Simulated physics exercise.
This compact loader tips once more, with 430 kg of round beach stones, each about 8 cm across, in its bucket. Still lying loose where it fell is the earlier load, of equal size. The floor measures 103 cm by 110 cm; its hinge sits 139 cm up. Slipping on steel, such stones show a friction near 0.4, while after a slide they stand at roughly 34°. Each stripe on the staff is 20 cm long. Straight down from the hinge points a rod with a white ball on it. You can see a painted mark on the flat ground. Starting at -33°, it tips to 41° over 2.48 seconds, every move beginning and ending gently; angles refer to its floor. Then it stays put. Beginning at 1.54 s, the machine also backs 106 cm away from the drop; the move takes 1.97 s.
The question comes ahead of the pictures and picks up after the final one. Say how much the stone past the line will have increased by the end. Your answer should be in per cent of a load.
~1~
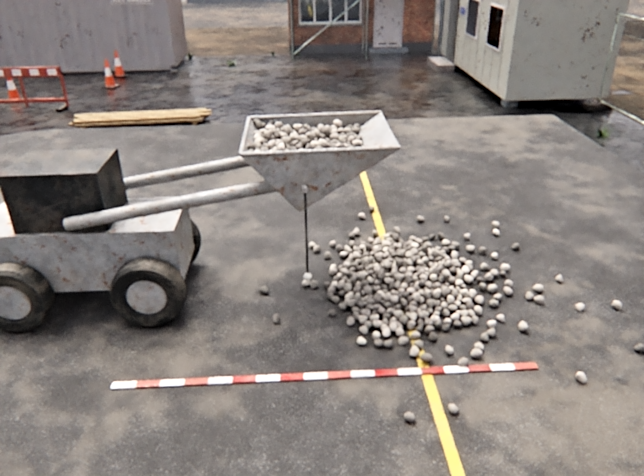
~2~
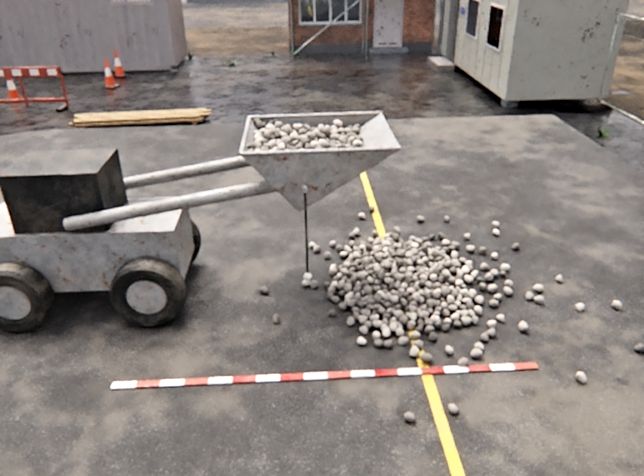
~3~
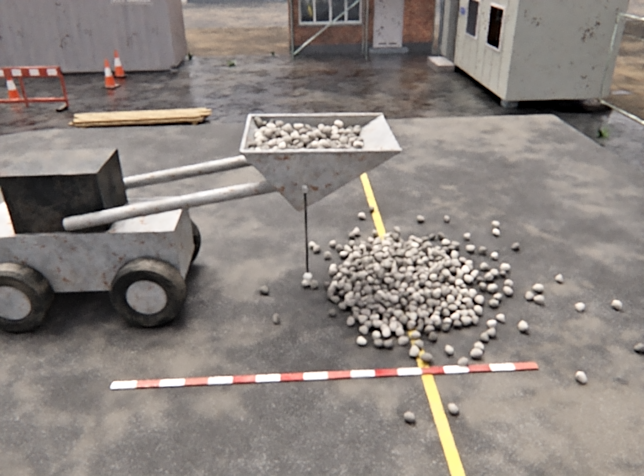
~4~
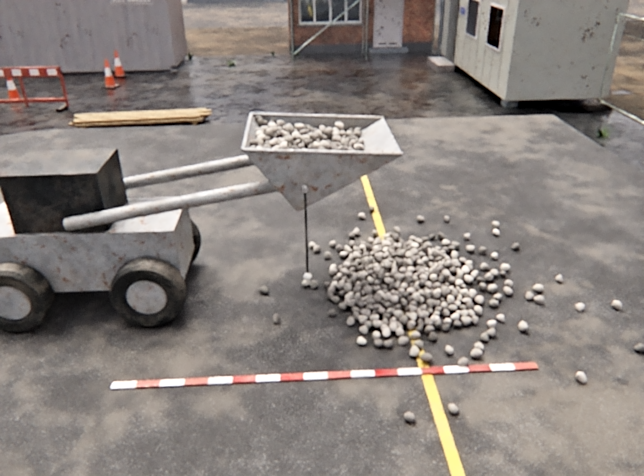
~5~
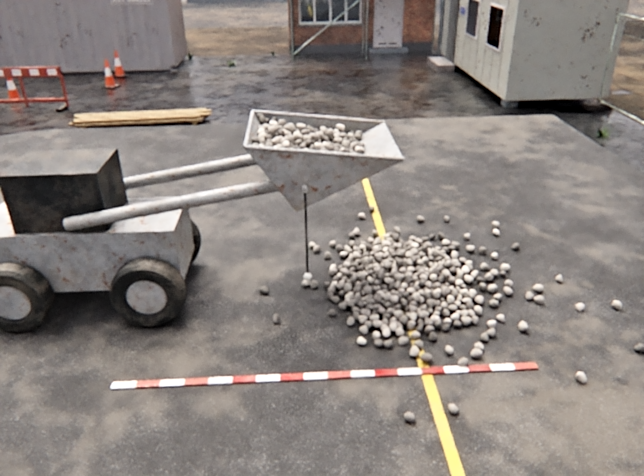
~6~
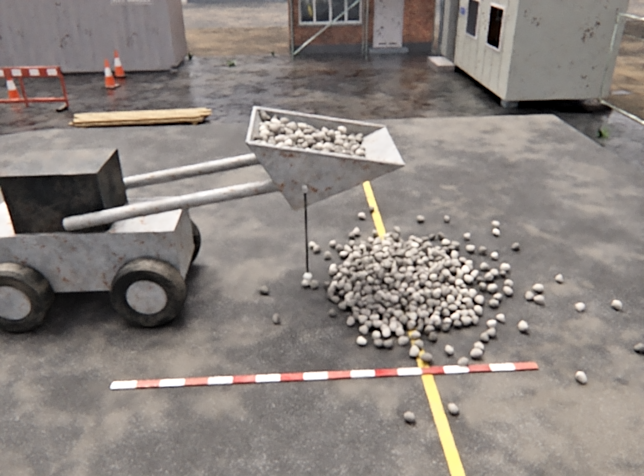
It will have increased by about 28 per cent of a load.
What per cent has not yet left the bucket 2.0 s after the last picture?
About 0 percent is still in there.
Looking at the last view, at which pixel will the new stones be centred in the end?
Around (374, 273) in the last picture.
Then, 1.3 s after the last picture the floor is at 29°; in per cent of one load, 82 in the bucket, 58 short of the line, 59 past the line; the foremost stones are at (569, 288).
Then, 2.0 s after the last picture the floor is at 41°; in per cent of one load, 1 in the bucket, 113 short of the line, 86 past the line; the foremost stones are at (569, 288).
Then, 3.4 s after the last picture the floor is at 41°; in per cent of one load, 0 in the bucket, 113 short of the line, 87 past the line; the foremost stones are at (569, 288).
Then, 6.1 s after the last picture the floor is at 41°; in per cent of one load, 0 in the bucket, 113 short of the line, 87 past the line; the foremost stones are at (569, 288). Net gain past the line, 28.
